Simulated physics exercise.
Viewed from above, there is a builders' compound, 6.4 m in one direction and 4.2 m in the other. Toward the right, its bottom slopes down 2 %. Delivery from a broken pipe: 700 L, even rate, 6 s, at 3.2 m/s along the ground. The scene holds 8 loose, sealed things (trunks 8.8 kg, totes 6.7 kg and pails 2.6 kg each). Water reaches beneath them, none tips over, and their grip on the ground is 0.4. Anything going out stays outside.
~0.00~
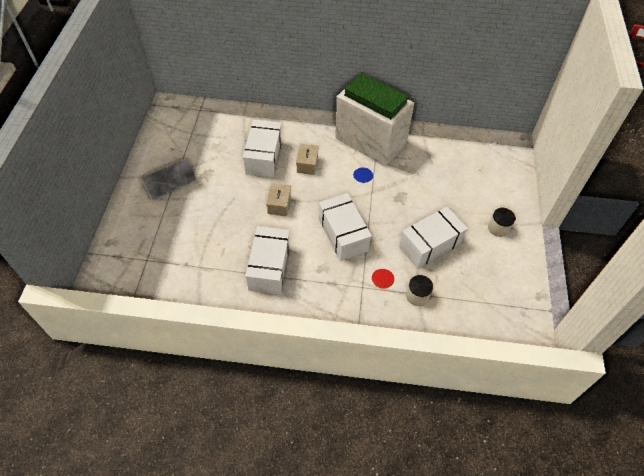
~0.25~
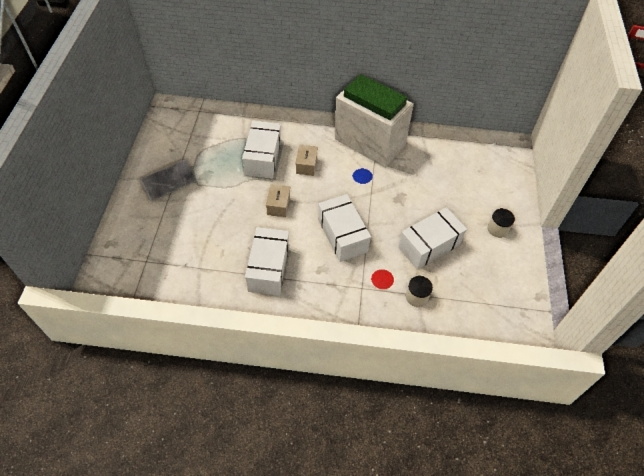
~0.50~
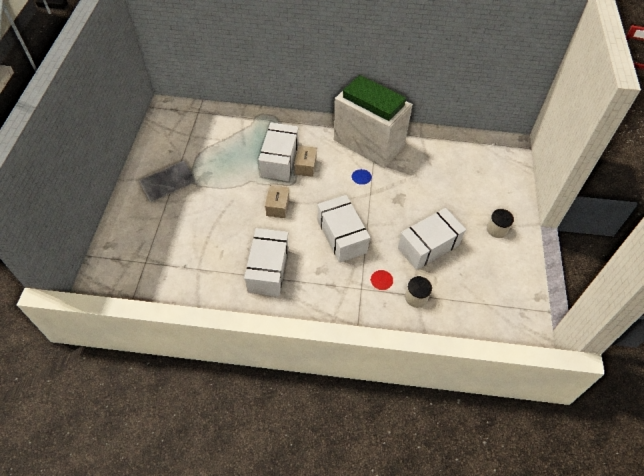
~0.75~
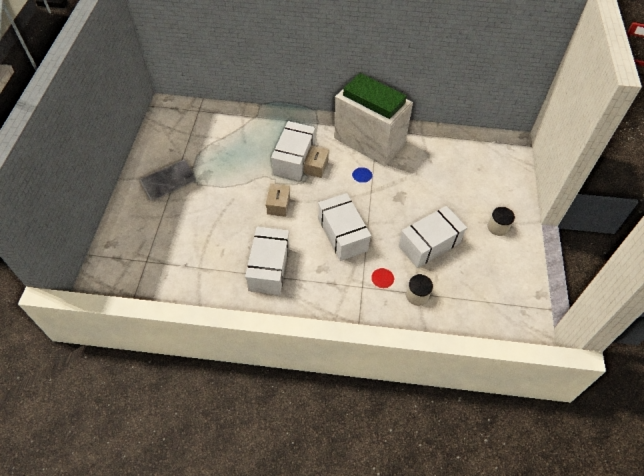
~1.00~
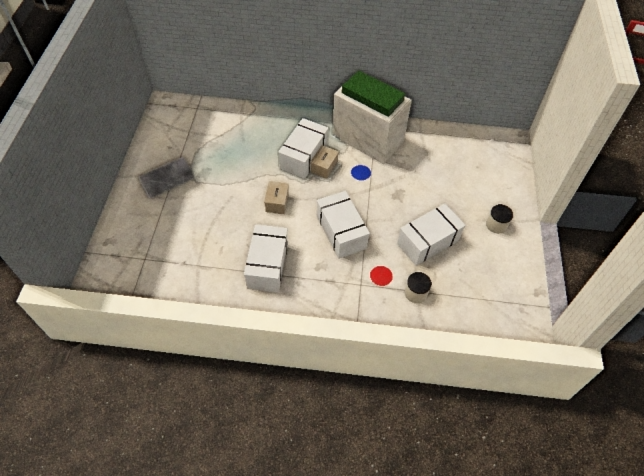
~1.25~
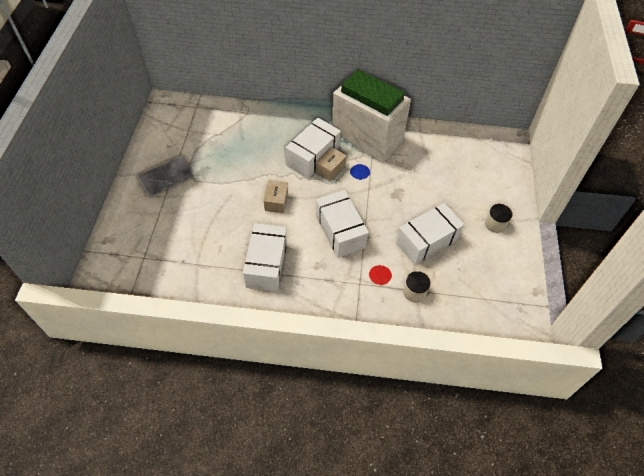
Pale water spreads from beside a dark patch on the left of a walled enclosure, reaching a white box near the back wall. The box slides right, turning slightly, and pushes a small brown box a short way toward the blue spot, while the other boxes and round containers stay put.
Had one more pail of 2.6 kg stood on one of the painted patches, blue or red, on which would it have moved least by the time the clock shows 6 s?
Red patch.
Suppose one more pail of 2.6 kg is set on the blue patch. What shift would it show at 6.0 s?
Close to 150 centimetres, I'd reckon.
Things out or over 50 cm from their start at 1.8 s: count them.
By that point, 2.
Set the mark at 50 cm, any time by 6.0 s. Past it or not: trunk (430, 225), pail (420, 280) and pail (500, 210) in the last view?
Result by item: Beyond it; within it; beyond it.
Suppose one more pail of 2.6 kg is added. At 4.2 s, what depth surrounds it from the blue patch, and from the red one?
Roughly 2 cm and 0 cm.
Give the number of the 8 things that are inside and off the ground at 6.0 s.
I'd say 0 of them.
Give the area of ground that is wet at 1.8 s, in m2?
Flooded: Near 4.5 m2.
After 1.8 s on blue it would be 3 cm off in 1 cm of water; on red it would be 0 cm off in 0 cm of water.
After 2.7 s on blue it would be 35 cm off in 2 cm of water; on red it would be 0 cm off in 0 cm of water.
After 4.2 s on blue it would be 114 cm off in 2 cm of water; on red it would be 0 cm off in 0 cm of water.
After 6.0 s on blue it would be 170 cm off in 2 cm of water; on red it would be 0 cm off in 1 cm of water.
